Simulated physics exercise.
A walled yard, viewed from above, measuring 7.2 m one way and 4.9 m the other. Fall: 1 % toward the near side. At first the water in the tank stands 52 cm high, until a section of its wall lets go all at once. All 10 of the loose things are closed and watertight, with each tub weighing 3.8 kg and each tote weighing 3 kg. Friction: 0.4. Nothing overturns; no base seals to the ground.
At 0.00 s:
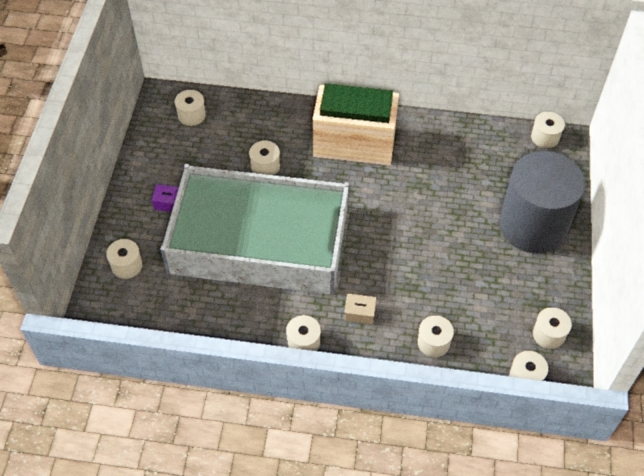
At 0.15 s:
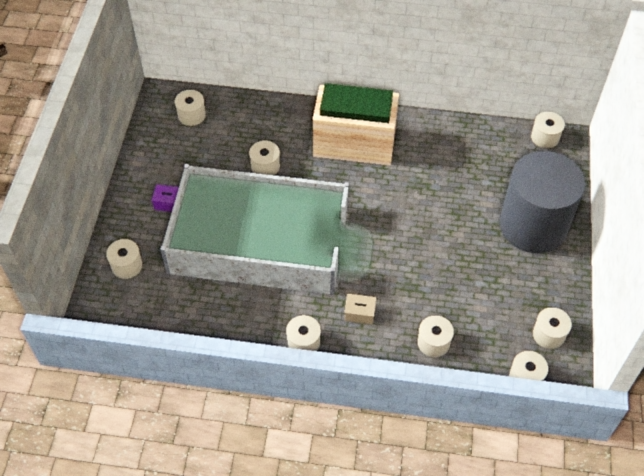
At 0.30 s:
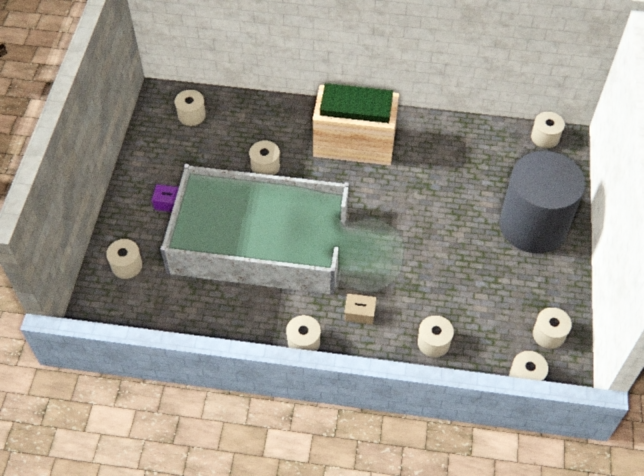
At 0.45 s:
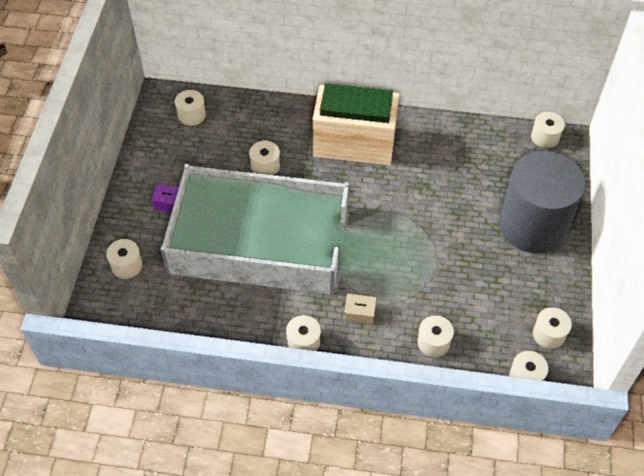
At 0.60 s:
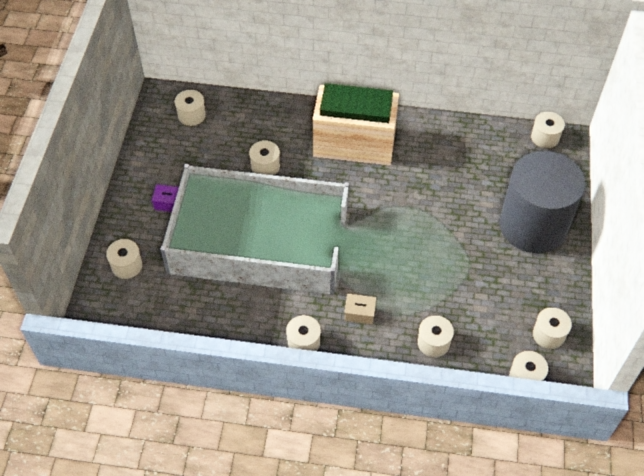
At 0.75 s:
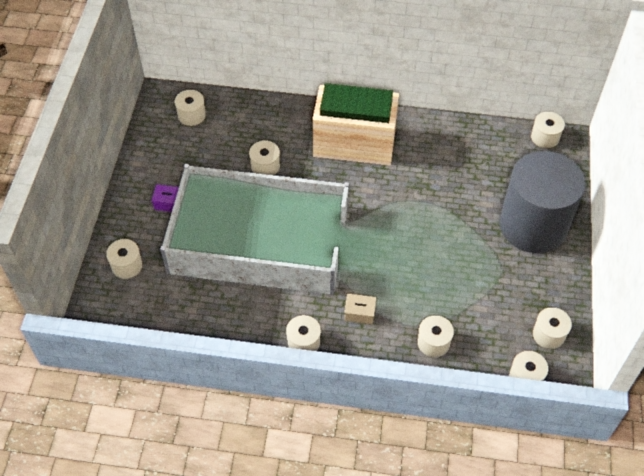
Greenish water pours through a gap in the tank's right wall and spreads across the dark paving.
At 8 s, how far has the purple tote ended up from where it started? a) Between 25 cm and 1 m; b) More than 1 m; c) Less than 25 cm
c, less than 25 cm.
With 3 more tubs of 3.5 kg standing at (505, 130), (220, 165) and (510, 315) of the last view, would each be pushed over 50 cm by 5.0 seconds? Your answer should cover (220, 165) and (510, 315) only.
Below the mark, beyond the mark.
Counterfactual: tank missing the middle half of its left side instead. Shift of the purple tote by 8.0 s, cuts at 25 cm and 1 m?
In that case the purple tote travels far.
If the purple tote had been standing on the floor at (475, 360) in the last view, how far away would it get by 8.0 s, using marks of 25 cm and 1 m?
It goes a long way.
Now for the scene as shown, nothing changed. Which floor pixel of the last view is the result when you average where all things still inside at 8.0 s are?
They average out to somewhere around (309, 245).
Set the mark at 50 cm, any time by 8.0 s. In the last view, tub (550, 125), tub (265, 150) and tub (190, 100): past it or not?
Well, going one by one, it's too far, not that far and not that far.
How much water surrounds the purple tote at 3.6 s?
Near 0 cm deep.
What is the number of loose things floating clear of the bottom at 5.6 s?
5 of them.
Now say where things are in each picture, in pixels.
The first frame shows the purple tote at (167, 194), on the bottom; 3.1 m2 under water; 0 of 10 have shifted.
The second frame shows the purple tote at (167, 194) rests on the ground; water covers 3.5 m2; 0 of 10 have shifted.
The third frame shows the purple tote at (167, 194) rests on the ground; 4.0 m2 under water; 0 of 10 have shifted.
The fourth frame shows the purple tote at (167, 194), on the bottom; water covers 4.7 m2; 0 of 10 have shifted.
The fifth frame shows the purple tote at (167, 194), on the bottom; 5.6 m2 under water; 0 of 10 have shifted.
The sixth frame shows the purple tote at (167, 194), on the bottom; 6.6 m2 under water; 0 of 10 have shifted.
After 1.6 s the purple tote is near (167, 194), 0.0 m from its start, aground; 0 afloat.
After 3.6 s the purple tote is near (167, 194), 0.0 m from its start, aground; 4 afloat.
After 5.6 s the purple tote is near (167, 194), 0.0 m from its start, aground; 5 afloat.
After 8.0 s the purple tote is near (167, 194), 0.0 m from its start, aground; 5 afloat.
